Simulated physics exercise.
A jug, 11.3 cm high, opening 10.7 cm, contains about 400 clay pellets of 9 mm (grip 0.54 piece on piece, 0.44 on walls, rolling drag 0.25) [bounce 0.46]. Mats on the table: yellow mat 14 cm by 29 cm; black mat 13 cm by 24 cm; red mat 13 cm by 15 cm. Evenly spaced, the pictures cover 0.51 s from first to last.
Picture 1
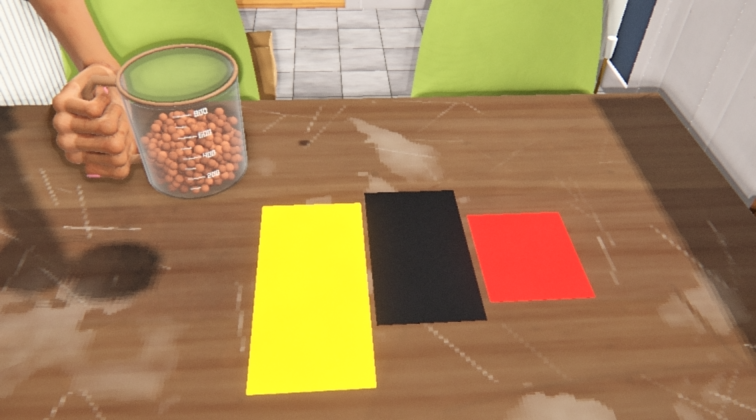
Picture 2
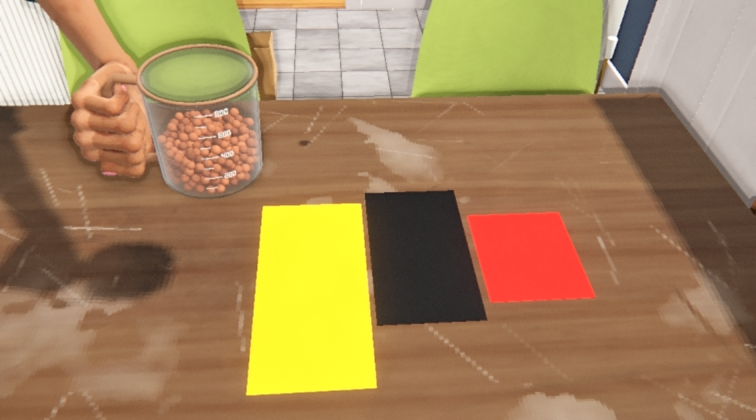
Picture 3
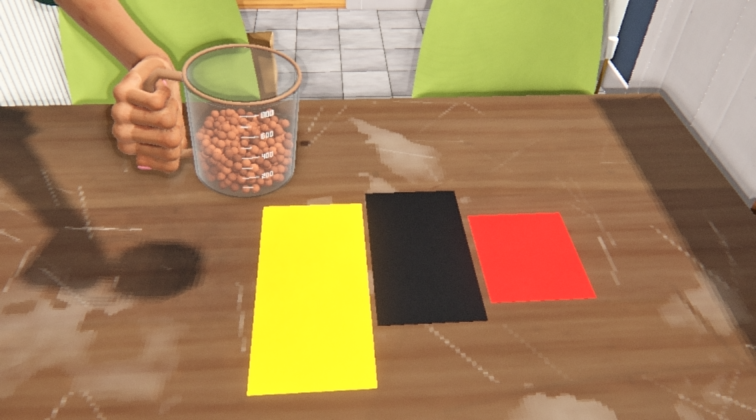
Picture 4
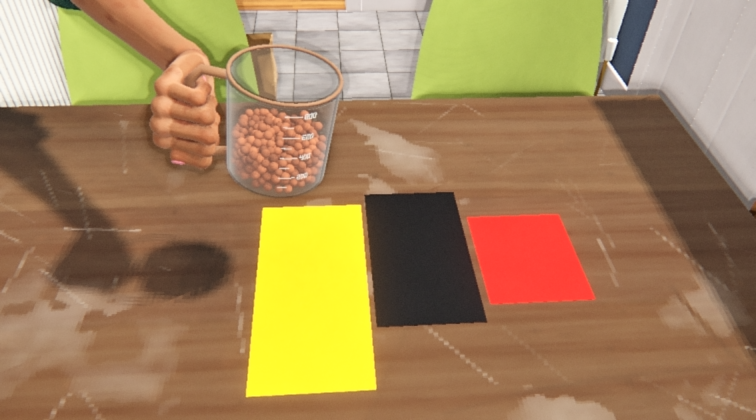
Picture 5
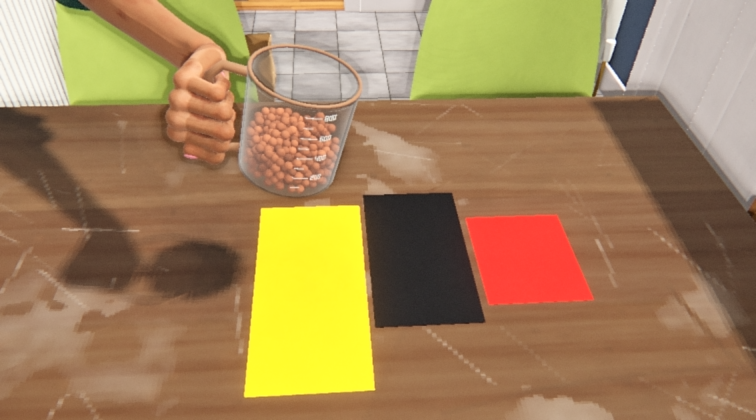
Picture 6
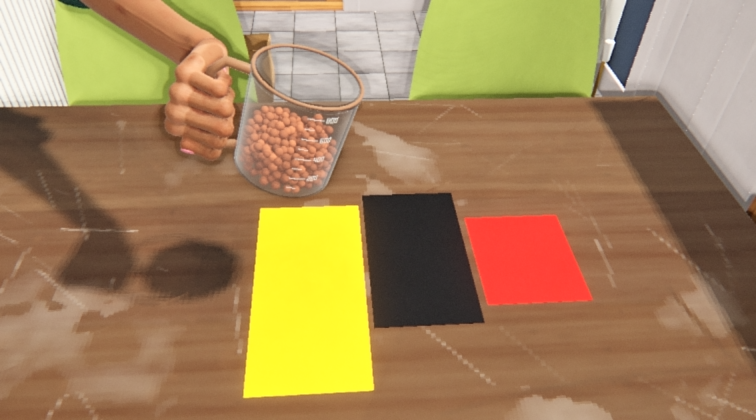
A hand holds a clear measuring jug partly filled with small reddish-brown pellets at the far left of a worn wooden table, seen from above at an angle. Yellow, black and red mats lie side by side from left to right, with green chairs behind. The hand slides the jug a short way right, tilting it gradually rightward, then keeps tilting it in place, while the view barely shifts.
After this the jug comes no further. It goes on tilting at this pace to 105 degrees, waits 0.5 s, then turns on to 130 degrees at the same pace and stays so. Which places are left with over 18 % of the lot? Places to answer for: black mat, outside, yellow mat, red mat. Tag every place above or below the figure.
Black mat is above, outside is below, yellow mat is above, red mat is below.
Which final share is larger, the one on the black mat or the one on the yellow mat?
More ends up on the black mat.
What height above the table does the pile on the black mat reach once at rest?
Around 2.5 cm above the table.
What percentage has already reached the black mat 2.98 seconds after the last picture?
It comes to near 25 in a hundred.
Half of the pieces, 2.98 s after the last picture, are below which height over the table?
It's around 18 centimetres.
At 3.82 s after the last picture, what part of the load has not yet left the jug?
Share remaining: Approx. 0 %.
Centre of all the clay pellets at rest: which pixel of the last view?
(375, 266), roughly.
Then, 1.14 s after the last picture, tilt 60 degrees; jug 100 %; middle of all pieces on or above the table near (271, 139).
Then, 2.10 s after the last picture, tilt 96 degrees; jug 100 %; middle of all pieces on or above the table near (274, 136).
Then, 2.98 s after the last picture, tilt 106 degrees; yellow mat 10 %, jug 60 %, black mat 25 %, in the air 5 %; middle of all pieces on or above the table near (330, 197).
Then, 3.82 s after the last picture, tilt 130 degrees; yellow mat 35 %, outside 5 %, black mat 55 %; middle of all pieces on or above the table near (377, 264).
In the end, yellow mat 35 %, red mat 0 %, jug 0 %, outside 5 %, black mat 55 %.
